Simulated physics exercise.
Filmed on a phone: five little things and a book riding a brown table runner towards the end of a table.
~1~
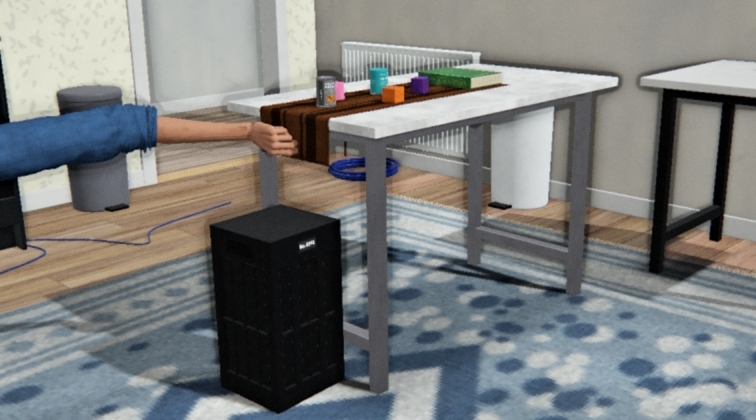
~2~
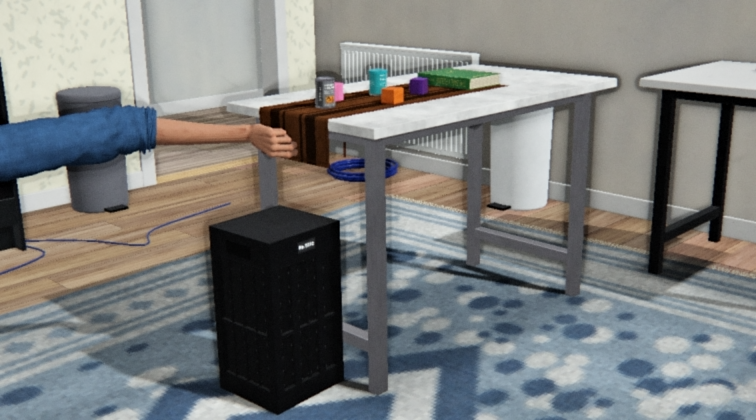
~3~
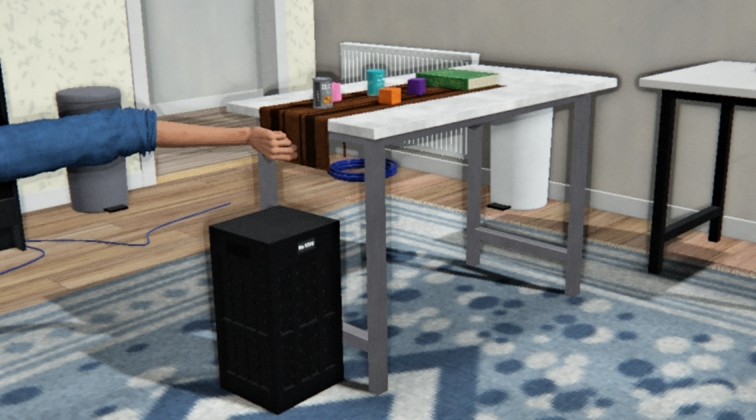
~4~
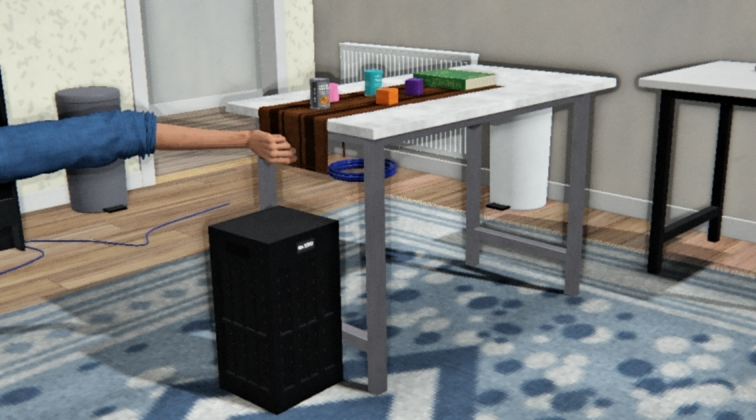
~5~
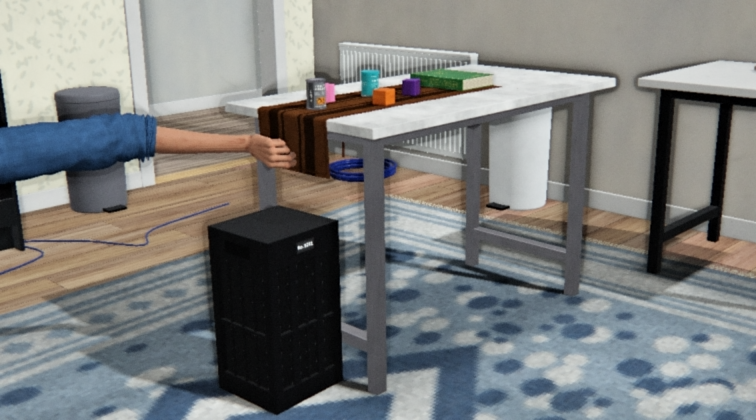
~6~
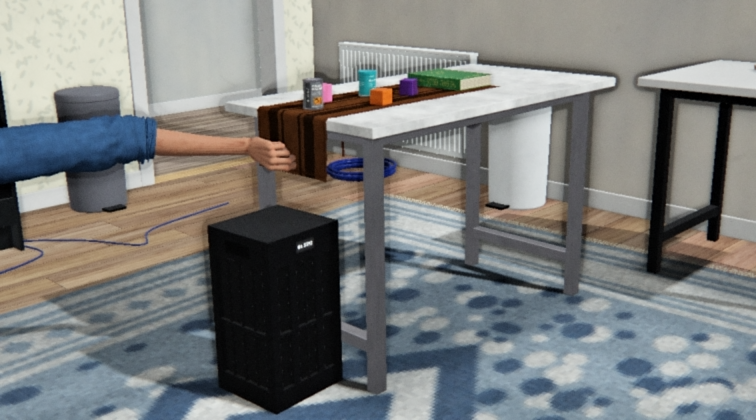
A hand slowly draws a brown runner carrying small objects and a book leftward along a table.
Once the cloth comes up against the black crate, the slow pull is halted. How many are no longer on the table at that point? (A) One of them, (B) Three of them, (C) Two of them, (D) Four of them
(A) One of them.
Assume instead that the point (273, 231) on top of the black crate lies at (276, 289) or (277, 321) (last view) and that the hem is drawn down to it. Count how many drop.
Numbers: 3; 4.
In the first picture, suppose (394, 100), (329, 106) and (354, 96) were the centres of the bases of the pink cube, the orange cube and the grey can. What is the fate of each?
The pink cube is still on top, the orange cube is off the top and the grey can is still on top.
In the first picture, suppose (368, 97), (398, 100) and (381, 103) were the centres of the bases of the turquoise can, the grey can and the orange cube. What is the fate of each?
Here's what happens: The turquoise can remains aboard, the grey can remains aboard, the orange cube remains aboard.
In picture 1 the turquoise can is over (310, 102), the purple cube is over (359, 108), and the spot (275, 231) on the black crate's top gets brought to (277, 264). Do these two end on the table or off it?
Looks like the turquoise can ends up down, and the purple cube ends up down.
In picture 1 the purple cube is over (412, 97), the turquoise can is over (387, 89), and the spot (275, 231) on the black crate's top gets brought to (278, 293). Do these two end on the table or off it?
Result: Purple cube still there, turquoise can still there.
Soon after, hem near (293, 181); all still up.
Then, hem near (293, 193); all still up.
Further on, hem on the crate; grey can gone.
At rest, hem on the crate; grey can gone. It carries off one.
